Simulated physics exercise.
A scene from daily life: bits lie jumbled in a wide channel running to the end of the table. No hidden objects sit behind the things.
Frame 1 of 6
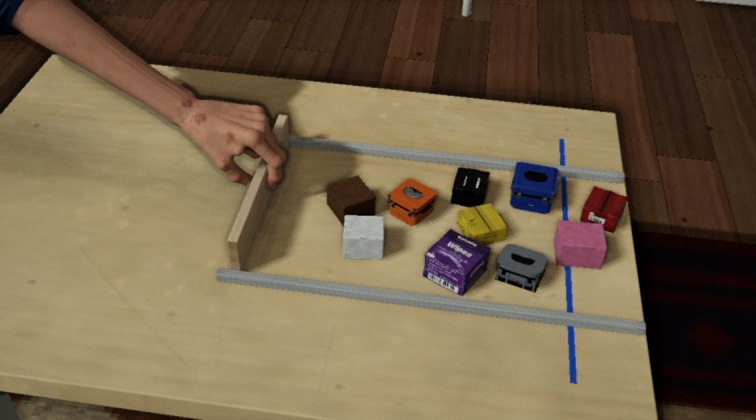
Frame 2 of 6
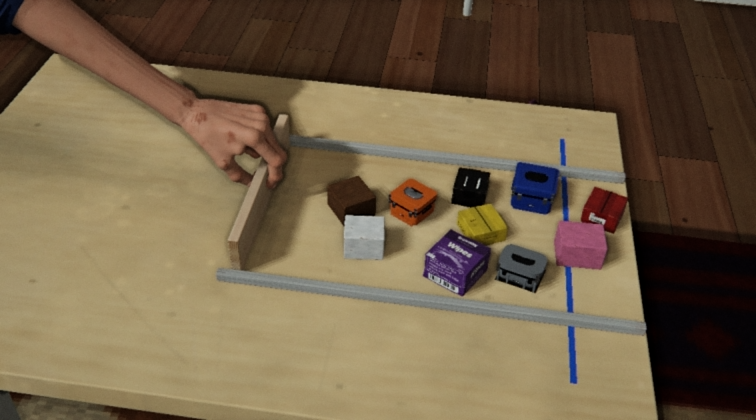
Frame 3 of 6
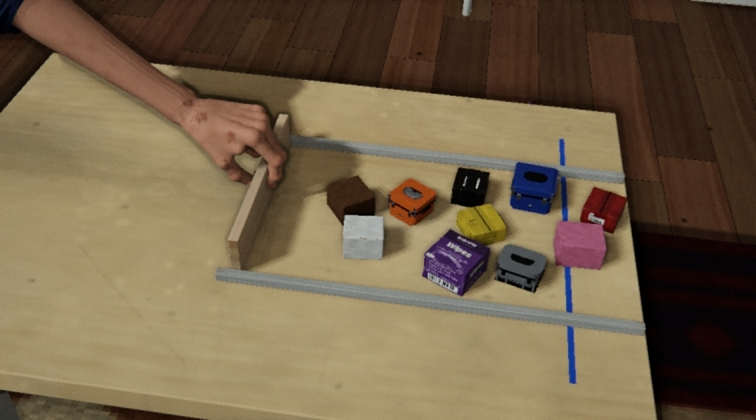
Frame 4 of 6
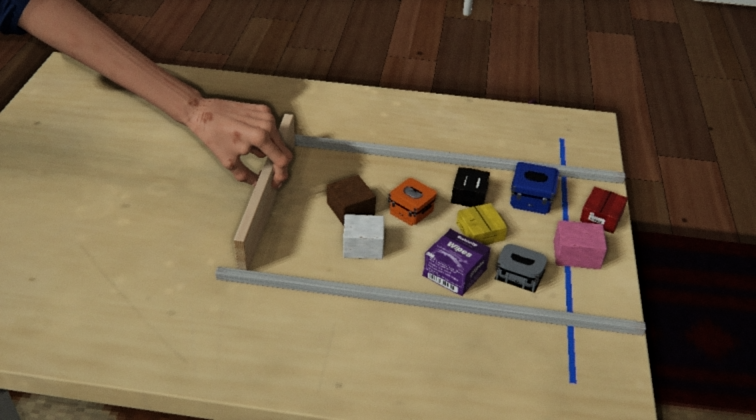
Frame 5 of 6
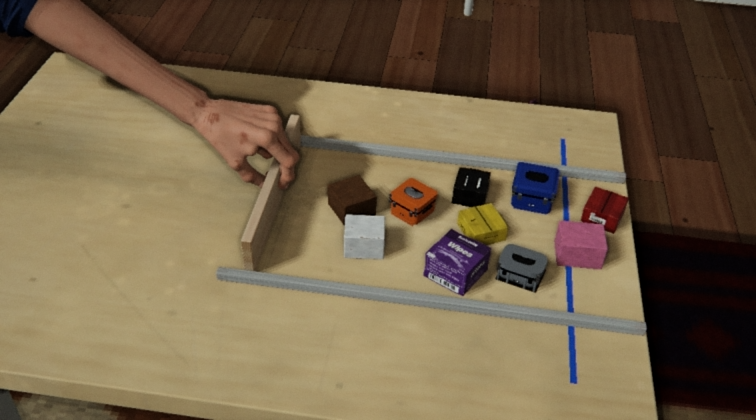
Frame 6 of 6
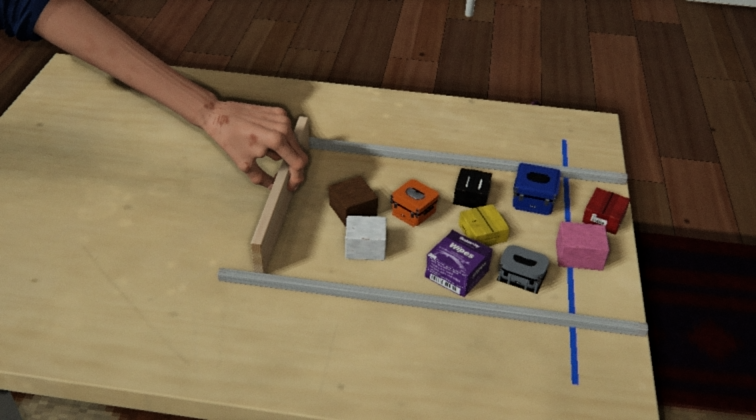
On a wooden tabletop, a hand holds a board upright between two rails, behind a jumble of coloured blocks and small cases near a blue line, then slides it slightly right while the objects stay almost still.
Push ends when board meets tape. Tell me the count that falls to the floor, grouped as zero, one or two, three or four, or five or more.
I reckon the number that spills over the end lands at three or four.
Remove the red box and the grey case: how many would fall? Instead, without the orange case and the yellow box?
Tally per try: 1 / 2.
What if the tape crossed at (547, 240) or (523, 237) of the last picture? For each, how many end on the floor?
It would be 3 and 0.
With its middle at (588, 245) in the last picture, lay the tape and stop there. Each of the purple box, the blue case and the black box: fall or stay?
First the purple box, which leaves the top, then the blue case, which leaves the top, and the black box, which stays on top.
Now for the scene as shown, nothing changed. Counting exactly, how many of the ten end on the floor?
3.
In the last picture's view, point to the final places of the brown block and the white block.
One is at about (590, 238), the other at about (593, 268).
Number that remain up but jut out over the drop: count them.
4.
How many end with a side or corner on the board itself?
In contact: 3.
Early on, none off yet; red box at rest near (606, 211); pink block at rest near (582, 246); blue case at rest near (536, 189).
A while later, none off yet; red box at rest near (606, 211); pink block moving near (586, 247); blue case at rest near (536, 189).
Further along, none off yet; red box travelled a little near (624, 213); pink block travelled about its own width near (644, 267); blue case travelled about its own width near (583, 190).
Finally, the number that fall off is three or four; lost, grey case, pink block and red box.
